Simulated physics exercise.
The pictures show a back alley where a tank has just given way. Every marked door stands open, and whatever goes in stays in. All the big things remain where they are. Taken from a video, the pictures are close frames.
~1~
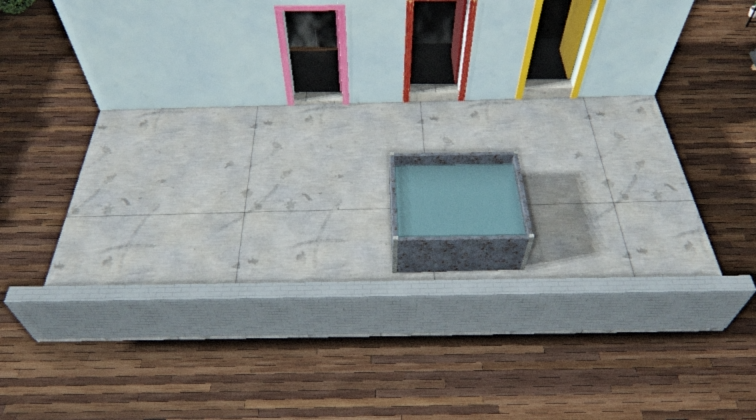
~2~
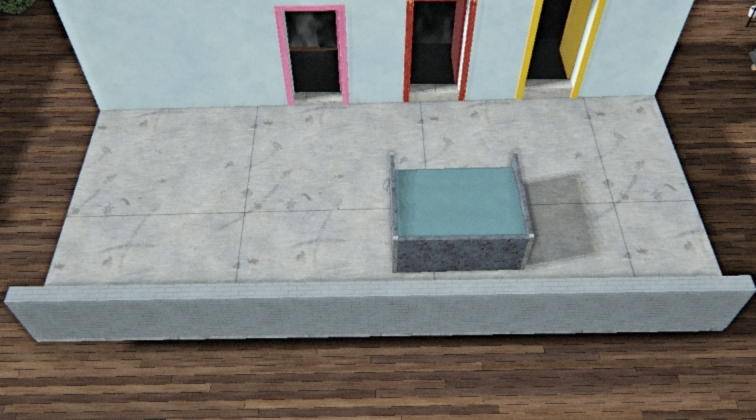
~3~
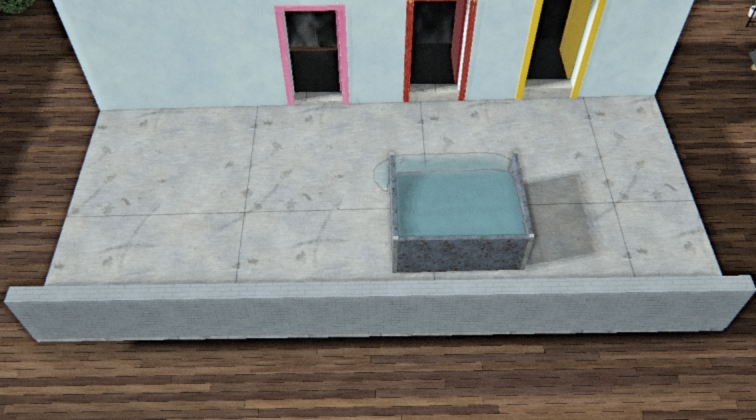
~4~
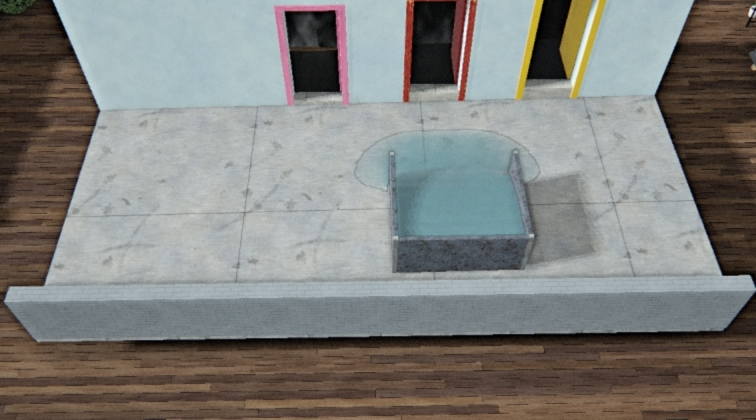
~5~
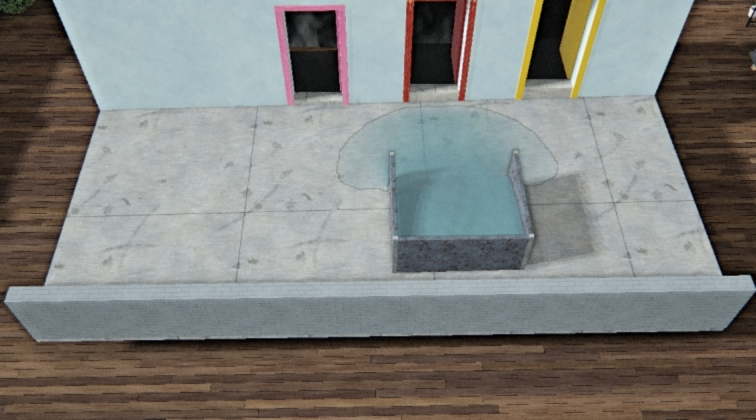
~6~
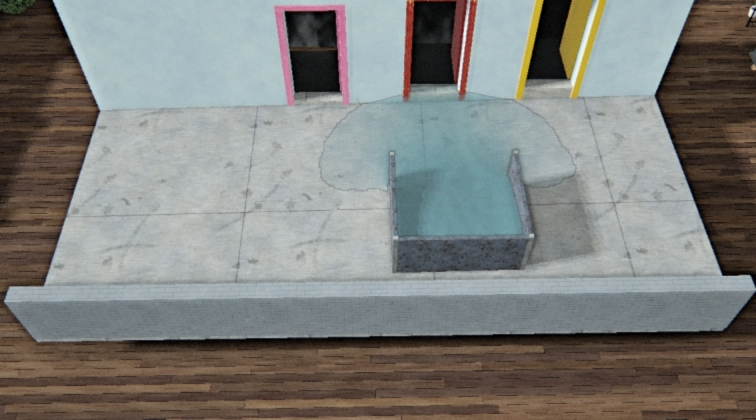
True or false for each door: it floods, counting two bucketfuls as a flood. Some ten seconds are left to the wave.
Pink door - true; yellow door - false; red door - true.
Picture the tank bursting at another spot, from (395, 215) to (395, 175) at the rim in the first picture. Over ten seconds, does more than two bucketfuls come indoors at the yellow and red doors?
First the yellow door, which remains short; then the red door, which remains short.
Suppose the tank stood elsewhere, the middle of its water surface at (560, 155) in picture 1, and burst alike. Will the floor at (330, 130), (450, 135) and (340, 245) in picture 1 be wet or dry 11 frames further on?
Result: Inundated; inundated; spared.
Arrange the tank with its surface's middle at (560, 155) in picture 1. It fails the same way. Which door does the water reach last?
The door meant here is the pink door.
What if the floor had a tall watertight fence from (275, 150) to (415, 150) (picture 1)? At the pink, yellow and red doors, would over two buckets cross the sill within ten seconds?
One by one: Pink holds, yellow stays under, red floods.
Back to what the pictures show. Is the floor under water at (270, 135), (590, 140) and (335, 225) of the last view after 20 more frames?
Result, in order: Waterlogged / waterlogged / unflooded.
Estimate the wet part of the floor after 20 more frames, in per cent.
My estimate is roughly 55 percent.
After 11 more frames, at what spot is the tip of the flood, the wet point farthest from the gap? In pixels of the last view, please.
(163, 109).
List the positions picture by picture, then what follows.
In the first frame, the tank at (458, 197) is whole and still.
In the second frame, the front is at a hidden place, out from the gap on the tank's far side.
In the third frame, water pours out on the tank's far side and has run to (382, 169).
In the fourth frame, water pours out on the tank's far side and has run to (371, 151).
In the fifth frame, the front is at (374, 124), out from the gap on the tank's far side.
In the sixth frame, the front is at (370, 103), out from the gap on the tank's far side.
A moment on, water covers 25 % of the floor; the pink door under two buckets in, the yellow door wet at the sill, nothing in, the red door far over two buckets in.
Next, water covers 30 % of the floor; the pink door over two buckets in, the yellow door wet at the sill, nothing in, the red door far over two buckets in.
Then, water covers 55 % of the floor; the pink door over two buckets in, the yellow door wet at the sill, nothing in, the red door far over two buckets in.
Later, water covers 75 % of the floor; the pink door over two buckets in, the yellow door wet at the sill, nothing in, the red door far over two buckets in.
In the end, water covers 65 % of the floor; the pink door over two buckets in, the yellow door wet at the sill, nothing in, the red door far over two buckets in.
